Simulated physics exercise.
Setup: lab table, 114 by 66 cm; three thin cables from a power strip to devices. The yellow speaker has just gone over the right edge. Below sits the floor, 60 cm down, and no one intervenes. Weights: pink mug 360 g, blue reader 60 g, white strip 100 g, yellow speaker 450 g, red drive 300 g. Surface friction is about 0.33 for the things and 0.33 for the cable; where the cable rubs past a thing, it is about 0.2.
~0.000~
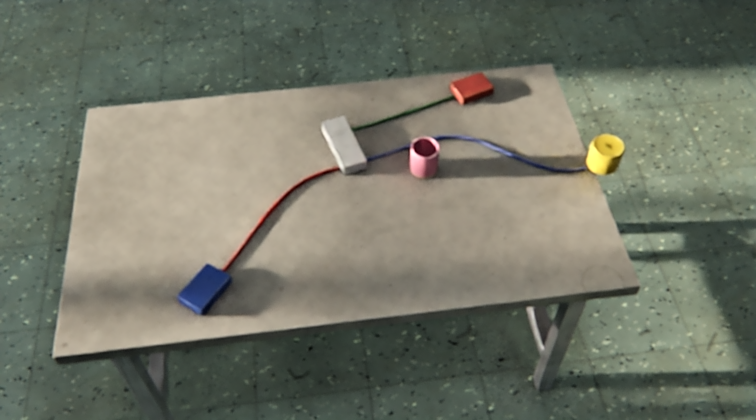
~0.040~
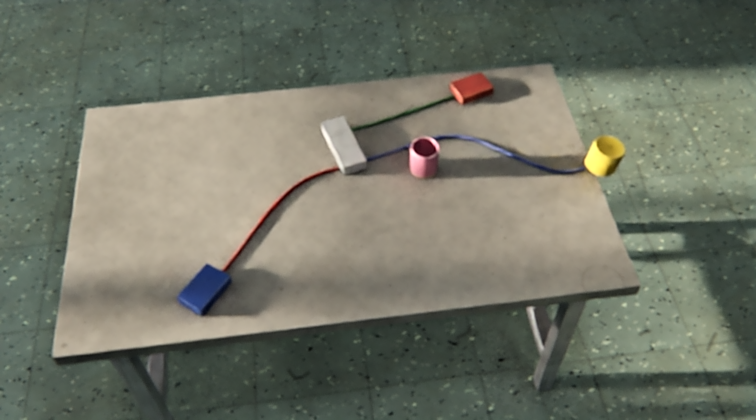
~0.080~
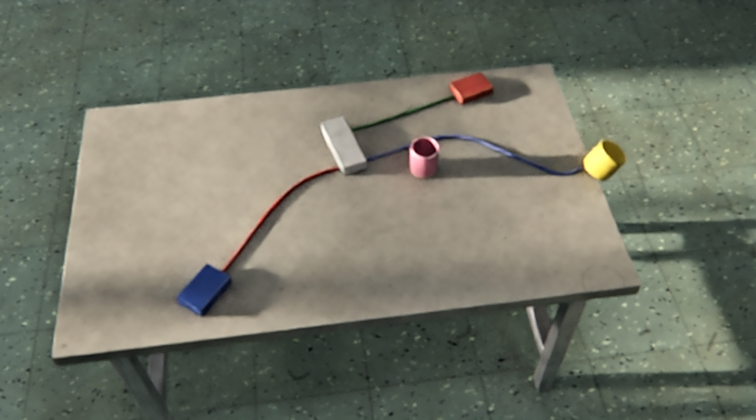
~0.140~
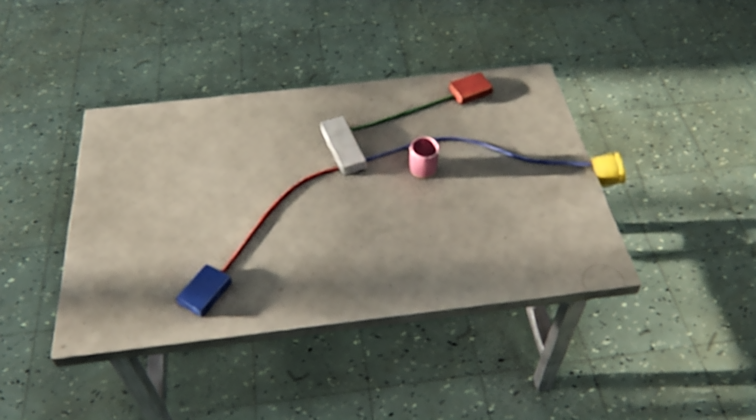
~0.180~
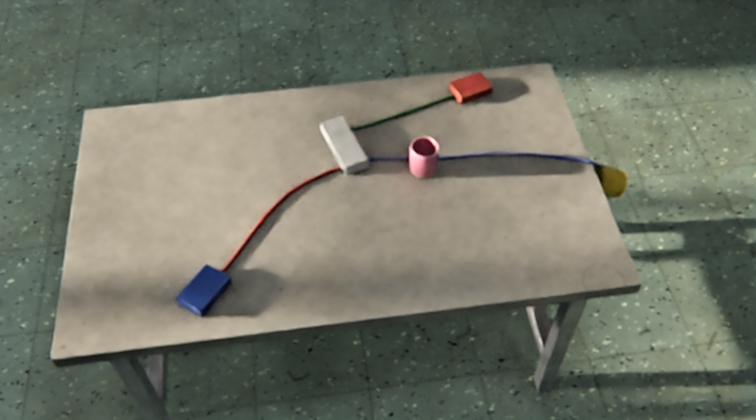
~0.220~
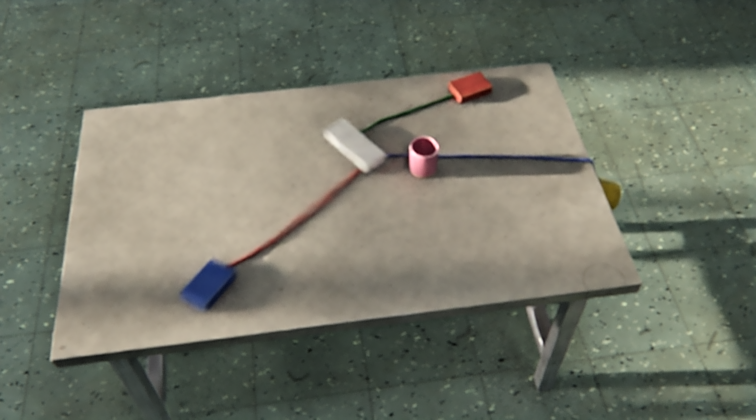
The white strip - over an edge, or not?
Over an edge.
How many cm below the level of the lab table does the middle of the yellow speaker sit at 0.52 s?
Roughly 40 centimetres.
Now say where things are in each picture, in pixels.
In the first frame, shows, white strip (344, 141); blue cable runs through (385, 154) (471, 139) (516, 157) (557, 170).
In the second frame, shows, yellow speaker (608, 147); blue cable runs through (385, 154) (471, 139) (556, 171).
In the third frame, shows, yellow speaker (605, 160); blue cable runs through (385, 154) (471, 139) (555, 173).
In the fourth frame, shows, yellow speaker (608, 171); blue cable runs through (385, 154) (471, 141) (561, 163).
In the fifth frame, shows, yellow speaker (608, 182); blue cable runs through (388, 159) (481, 154) (575, 159).
In the sixth frame, shows, white strip (356, 142); blue cable runs through (403, 155) (446, 156) (496, 156) (547, 158) (591, 160).
By 0.5 s, the strip's end of the blue cable at (504, 146); white strip 31 cm off its start, blue reader 29 cm off its start, pink mug 11 cm off its start.
By 0.8 s, the strip has left the top; white strip over the edge, blue reader 70 cm off its start, yellow speaker over the edge.
By 1.1 s, the strip has left the top; white strip over the edge, blue reader over the edge, yellow speaker over the edge.
By 1.4 s, the strip has left the top; white strip over the edge, blue reader over the edge, red drive 17 cm off its start.
By 2.6 s, the strip has left the top; white strip over the edge, blue reader over the edge, red drive 17 cm off its start at (543, 85), yellow speaker over the edge.
